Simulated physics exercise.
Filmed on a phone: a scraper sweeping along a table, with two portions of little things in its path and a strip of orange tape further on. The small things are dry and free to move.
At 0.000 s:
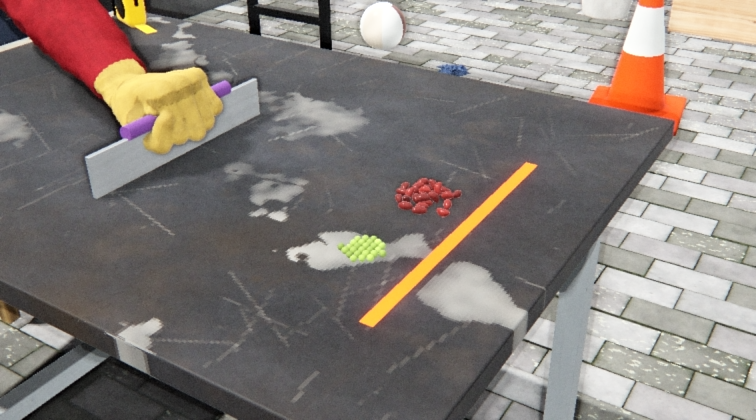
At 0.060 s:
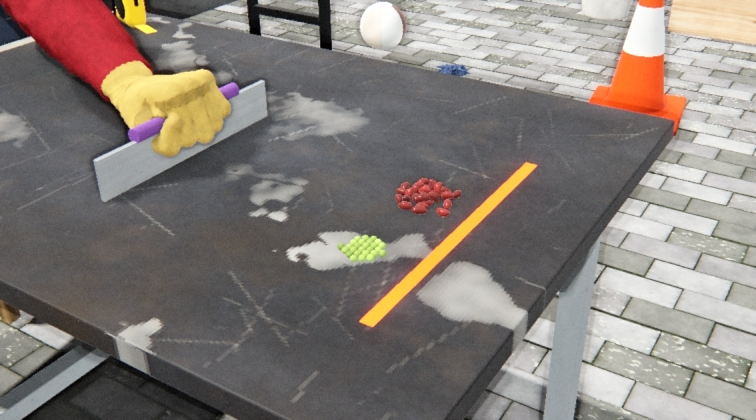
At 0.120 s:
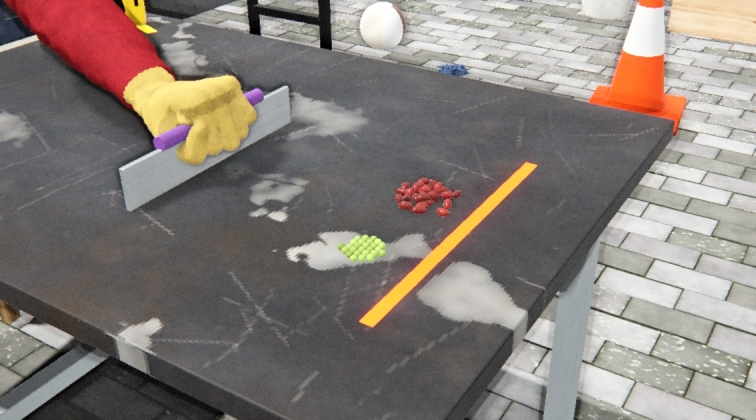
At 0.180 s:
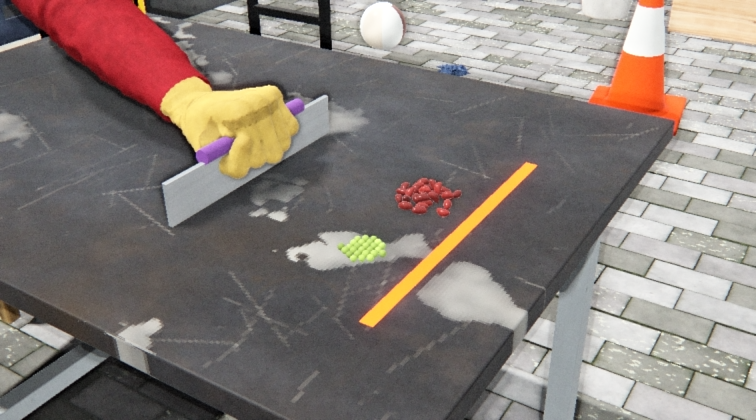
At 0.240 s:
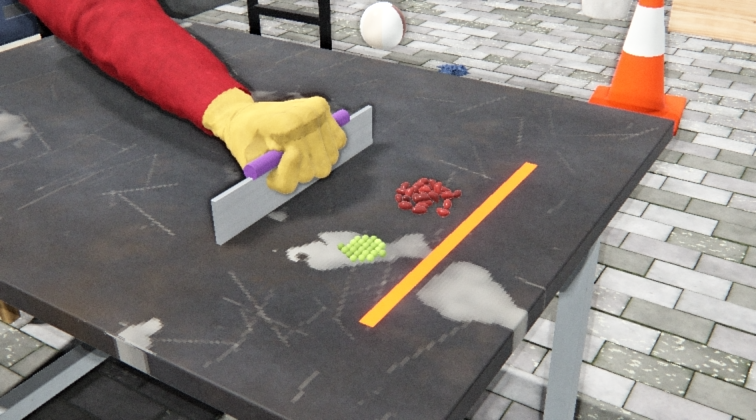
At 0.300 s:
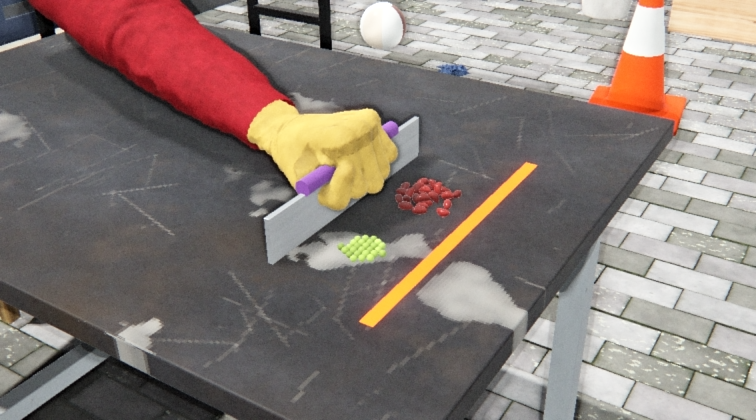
Yellow-gloved hand sliding a wide scraper rightward across a dark, scuffed table towards small green and dark red piles near orange tape.
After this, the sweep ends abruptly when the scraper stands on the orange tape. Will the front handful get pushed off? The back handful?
The front handful sends some to the floor; the back handful sends some to the floor.
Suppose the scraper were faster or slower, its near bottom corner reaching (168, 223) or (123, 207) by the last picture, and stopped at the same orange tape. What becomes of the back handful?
First it stays on top, then it remains up there.
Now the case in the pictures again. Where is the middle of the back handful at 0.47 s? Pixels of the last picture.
Around (537, 227).
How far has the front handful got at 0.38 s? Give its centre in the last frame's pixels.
At about (406, 260).
Around 0.38 s, scraper still moving, near (426, 183); front handful all on the table, its front near (426, 261); back handful all on the table, its front near (468, 236).
Around 0.47 s, scraper stopped at the orange tape; front handful all on the table, its front near (544, 282); back handful all on the table, its front near (599, 309).
Around 0.75 s, scraper stopped at the orange tape; front handful all over the edge; back handful nearly all over the edge.
Finally (0.9 s), scraper stopped at the orange tape; front handful all over the edge; back handful nearly all over the edge.
